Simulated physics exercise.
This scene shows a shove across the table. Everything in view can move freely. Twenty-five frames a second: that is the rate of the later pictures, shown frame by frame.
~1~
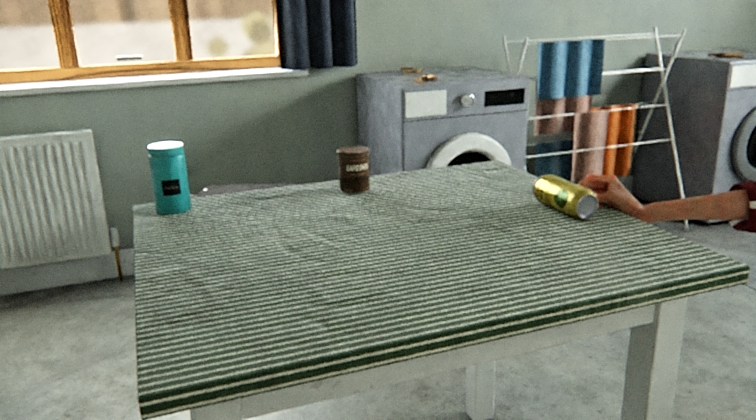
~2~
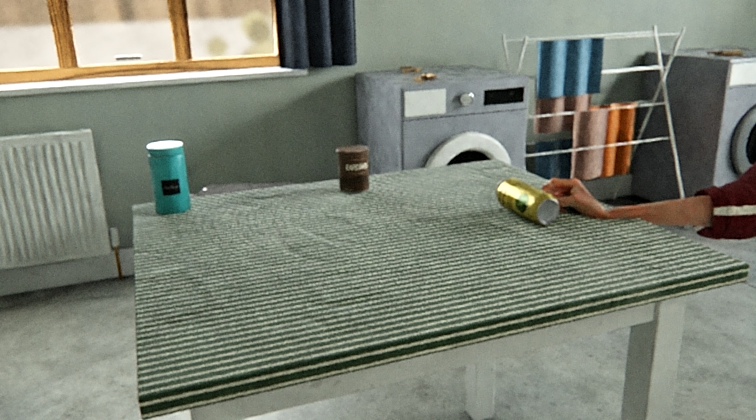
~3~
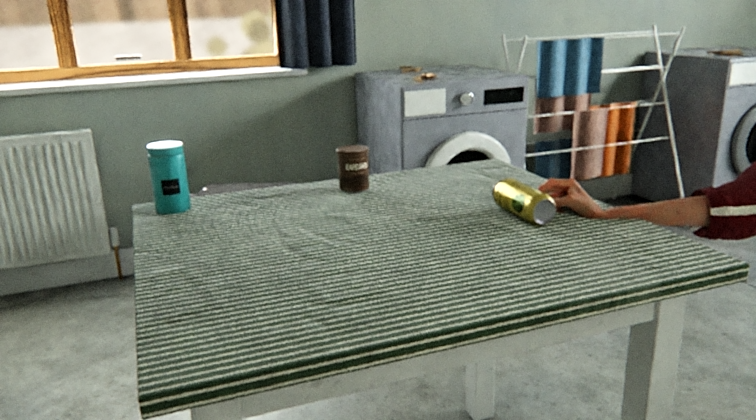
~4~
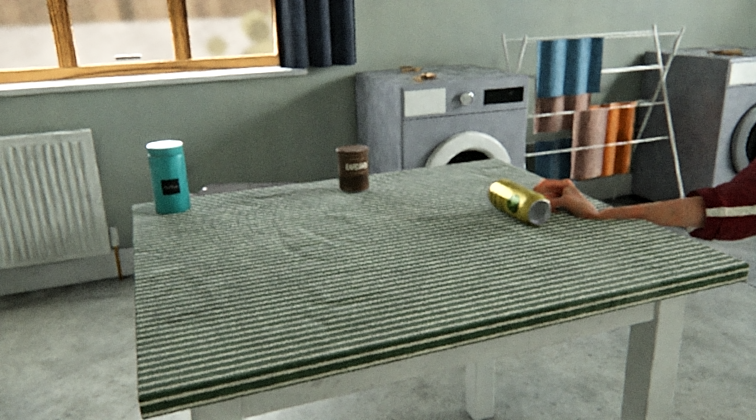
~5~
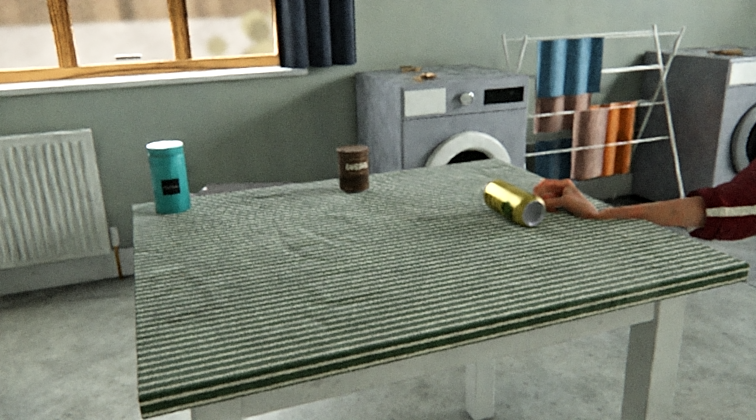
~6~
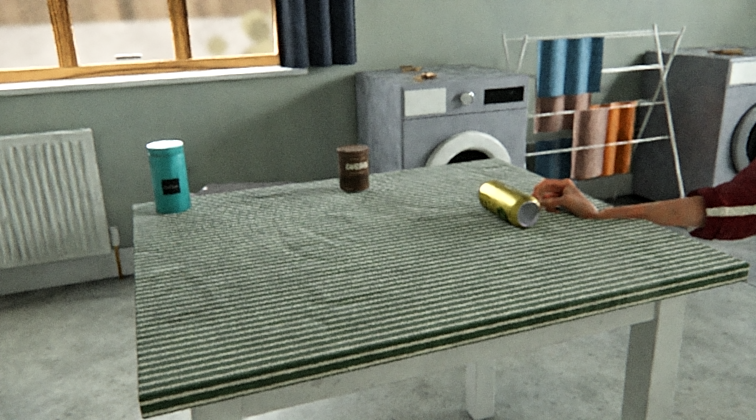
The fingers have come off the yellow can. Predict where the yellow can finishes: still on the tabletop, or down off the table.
You'll see it is on the table when it's all over.
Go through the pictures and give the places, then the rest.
The first frame shows under the hand; yellow can (565, 197).
The second frame shows under the hand; yellow can (527, 201).
The third frame shows under the hand; yellow can (523, 201).
The fourth frame shows yellow can (518, 202).
The fifth frame shows yellow can (513, 203).
The sixth frame shows yellow can (508, 203) rolled a little.
Then, 0.20 s after the last picture, yellow can rolled about its own width near (486, 207).
Then, 0.40 s after the last picture, yellow can rolled well along near (471, 209).
At rest, moved from the start, yellow can. Seen from the same camera at the end, yellow can near (461, 211).
